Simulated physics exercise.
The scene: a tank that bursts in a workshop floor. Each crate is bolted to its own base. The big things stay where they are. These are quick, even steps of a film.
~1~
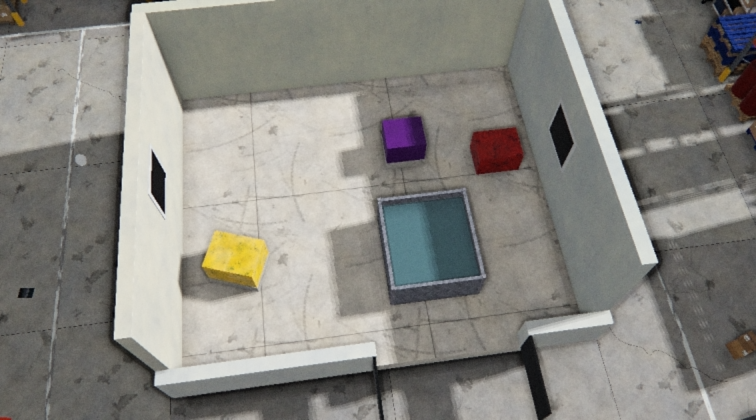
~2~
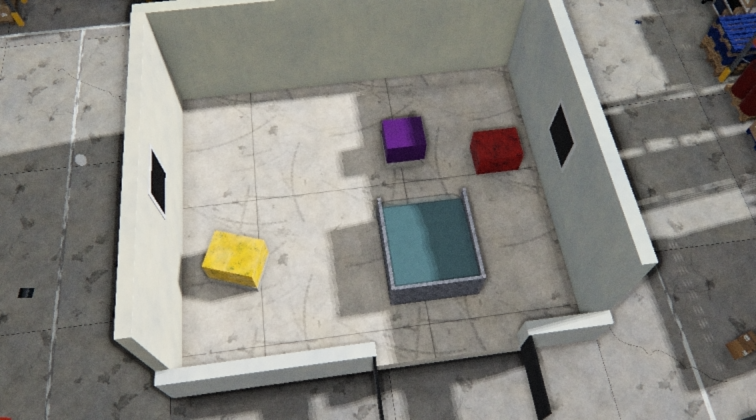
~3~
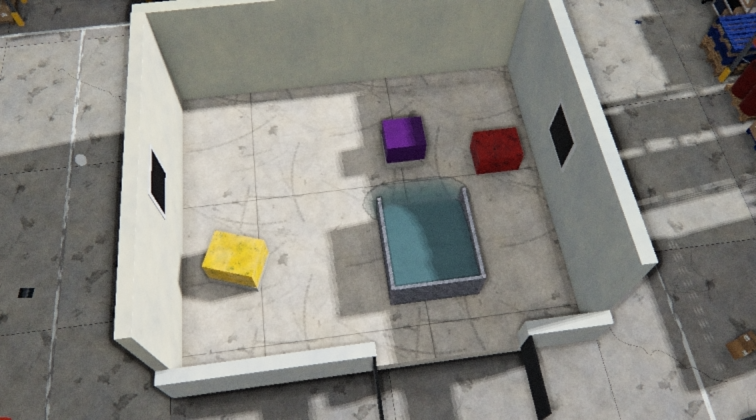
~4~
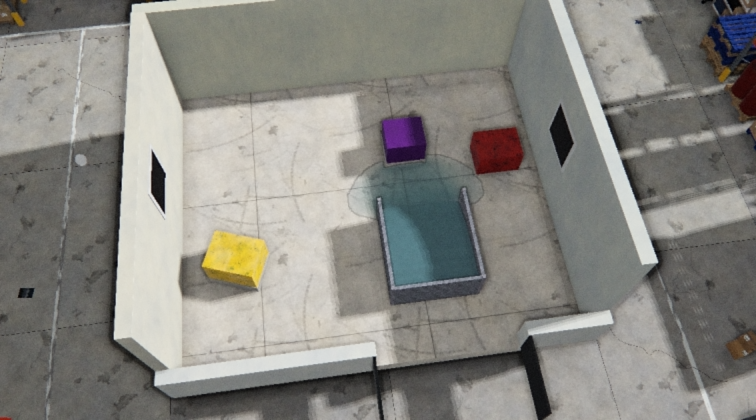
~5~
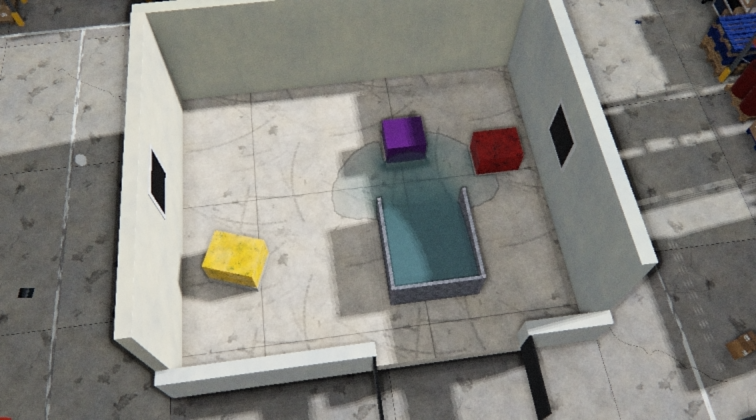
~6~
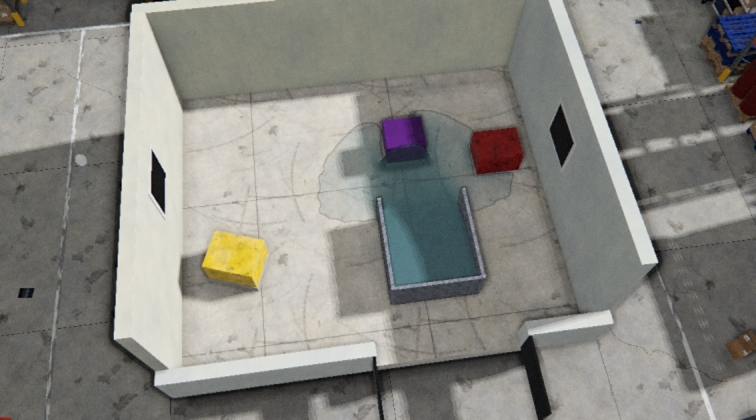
Water pouring from the open far side of a tank and spreading across a workshop floor around a purple block.
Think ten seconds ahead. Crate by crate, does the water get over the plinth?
In the end: The yellow crate keeps dry; the red crate is soaked; the purple crate is soaked.
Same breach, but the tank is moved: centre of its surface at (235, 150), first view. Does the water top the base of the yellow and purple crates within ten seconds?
Then: The yellow one remains dry; the purple one remains dry.
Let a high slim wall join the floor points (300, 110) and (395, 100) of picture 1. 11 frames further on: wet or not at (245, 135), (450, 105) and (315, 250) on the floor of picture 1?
One after the other: Wet, flooded, free of water.
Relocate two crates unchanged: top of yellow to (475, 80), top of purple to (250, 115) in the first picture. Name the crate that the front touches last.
I say the purple crate.
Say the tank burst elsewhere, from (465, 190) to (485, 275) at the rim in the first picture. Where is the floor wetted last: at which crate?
It is the yellow crate.
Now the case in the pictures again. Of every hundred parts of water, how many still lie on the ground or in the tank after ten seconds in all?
Some 96 per cent.
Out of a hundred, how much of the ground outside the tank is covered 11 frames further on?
Some 45 per cent.
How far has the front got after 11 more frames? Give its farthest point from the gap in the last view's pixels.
At about (209, 102).
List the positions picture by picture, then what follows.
In the first picture, the open tank at (430, 239) is whole and still.
In the second picture, the front is at a hidden place, out from the gap on the open tank's far side.
In the third picture, the front is at (461, 187), out from the gap on the open tank's far side.
In the fourth picture, water pours out on the open tank's far side and has run to (449, 160).
In the fifth picture, the front is at (432, 135), out from the gap on the open tank's far side.
In the sixth picture, the front is at (430, 114), out from the gap on the open tank's far side.
A moment on, water covers 25 % of the floor; the yellow crate not reached, the red crate water round its plinth, the purple crate water round its plinth.
Next, water covers 45 % of the floor; the yellow crate not reached, the red crate water round its plinth, the purple crate water round its plinth.
Then, water covers 65 % of the floor; the yellow crate water round its plinth, the red crate water round its plinth, the purple crate water round its plinth.
Later, water covers 75 % of the floor; the yellow crate water round its plinth, the red crate water round its plinth, the purple crate water round its plinth.
In the end, water covers 100 % of the floor; the yellow crate stayed above the water, the red crate was topped, the purple crate was topped.
